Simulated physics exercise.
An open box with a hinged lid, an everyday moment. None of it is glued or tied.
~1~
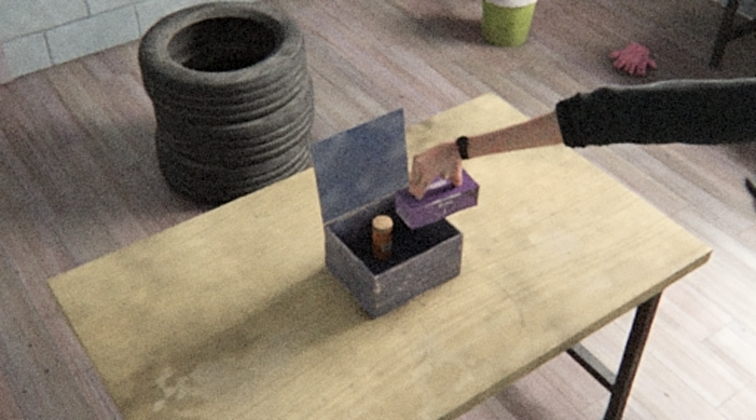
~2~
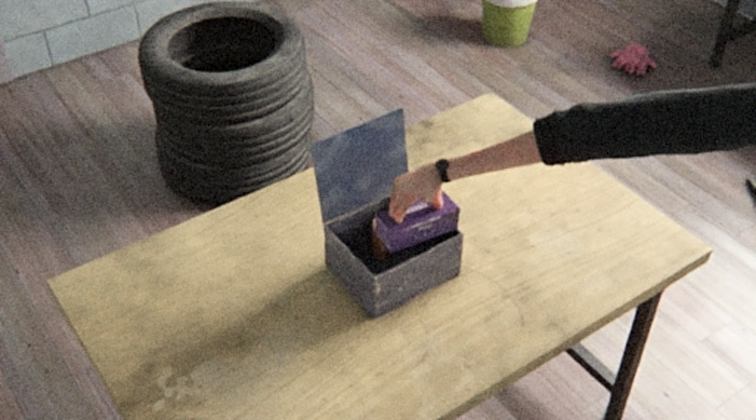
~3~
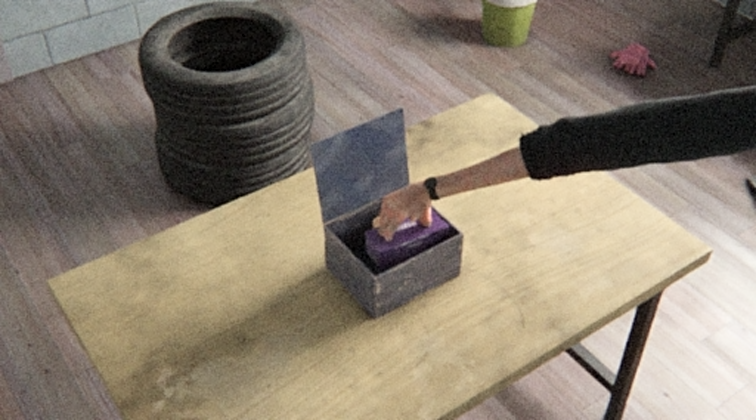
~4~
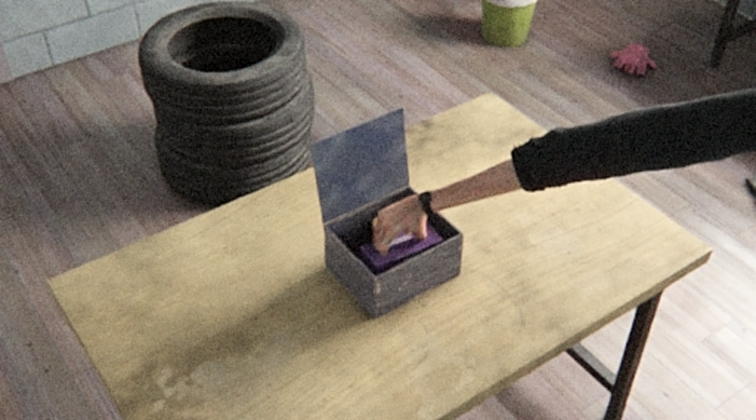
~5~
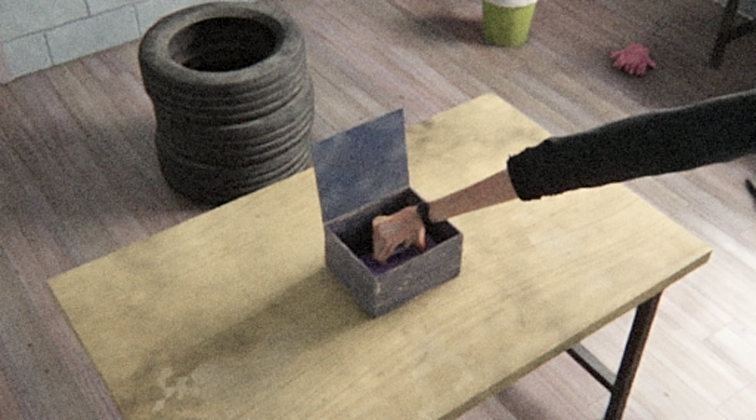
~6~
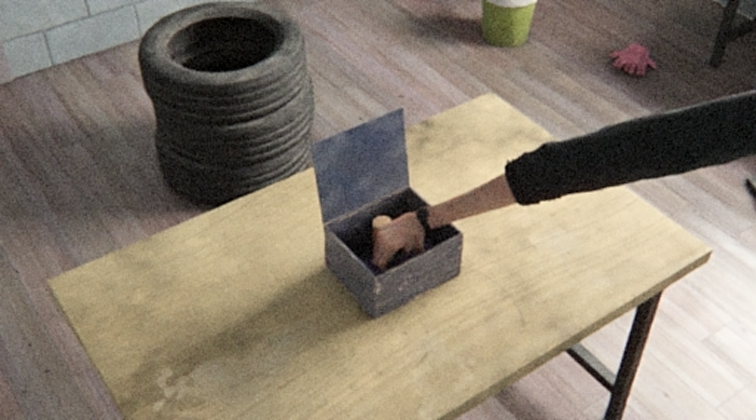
At first, a hand holds a purple carton above an open gray box on a wooden table, where an orange shaker stands inside. The hand moves left and lowers the carton into the box. It reaches down until the carton is hidden from view, the hand remaining inside beside the shaker.
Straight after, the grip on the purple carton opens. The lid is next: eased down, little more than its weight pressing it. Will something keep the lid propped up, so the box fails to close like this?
No, it closes.
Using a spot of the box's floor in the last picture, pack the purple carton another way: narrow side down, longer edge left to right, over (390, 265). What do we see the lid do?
Well, in that case it fits down fine.
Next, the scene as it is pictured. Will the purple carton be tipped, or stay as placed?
Well, it stays just as set.
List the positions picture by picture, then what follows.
On its way; purple carton (437, 198); orange shaker (382, 238), in the first picture.
On its way; purple carton (418, 221), in the second picture.
On its way; purple carton (407, 239), in the third picture.
On its way; purple carton (402, 252), in the fourth picture.
On its way, in the fifth picture.
In place under the hand, in the sixth picture.
Then, 1.40 s past the last view, lid 72° above the rim.
Then, 2.00 s past the last view, lid 30° above the rim.
Finally, lid shut; both still in place. Final places as the last picture's camera would see them, purple carton near (401, 268).
